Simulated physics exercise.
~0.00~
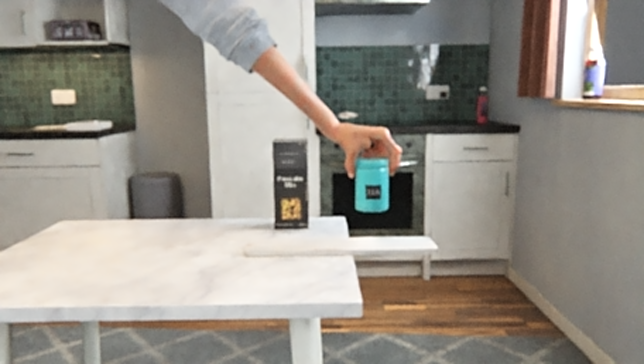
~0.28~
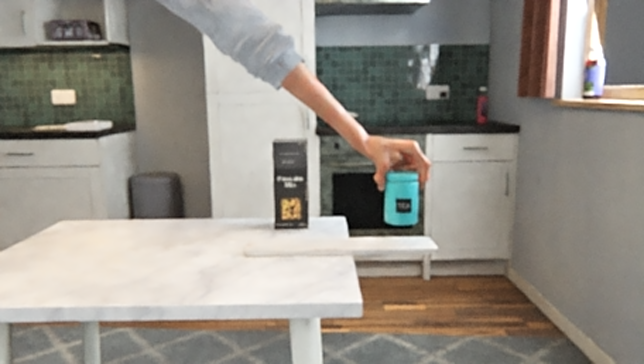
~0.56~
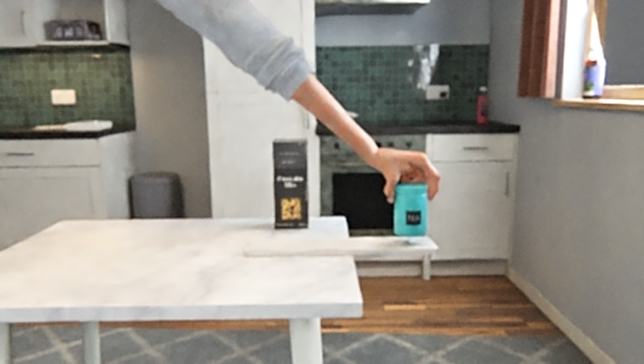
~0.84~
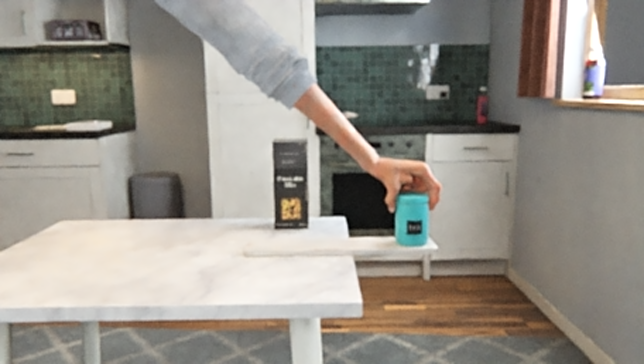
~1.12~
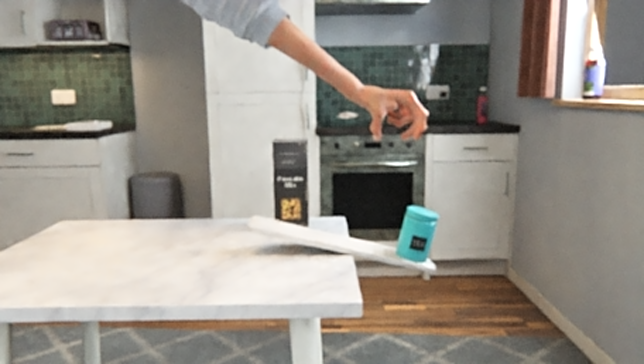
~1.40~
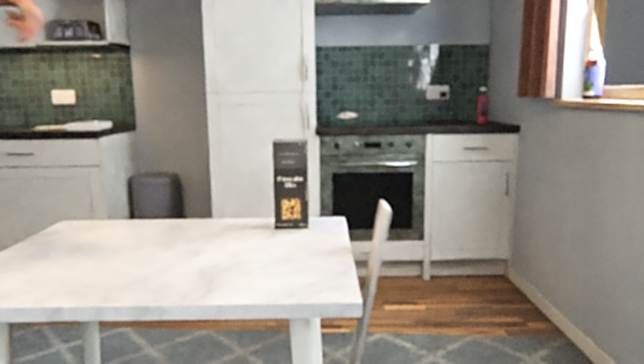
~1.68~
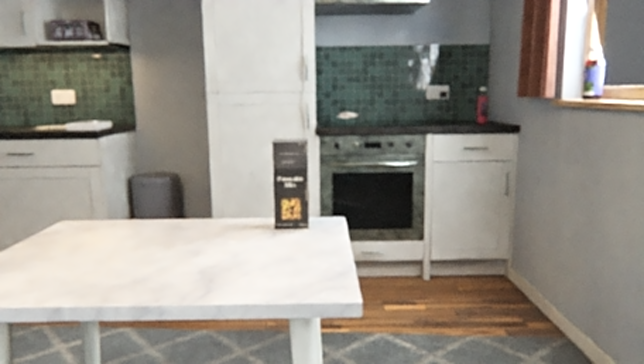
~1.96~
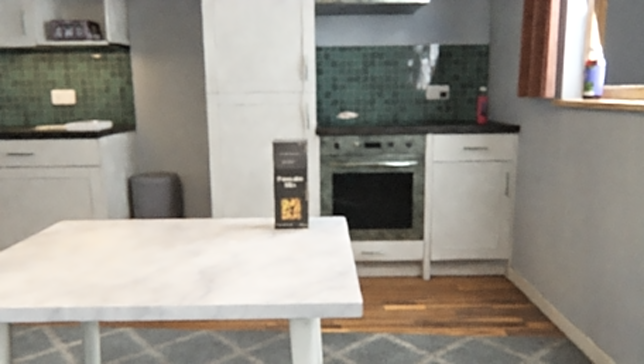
A turquoise jar was lowered by hand onto the overhanging end of a white board on a table, and once the hand let go, the board tipped and both dropped off the edge, leaving only the black carton standing on the tabletop.
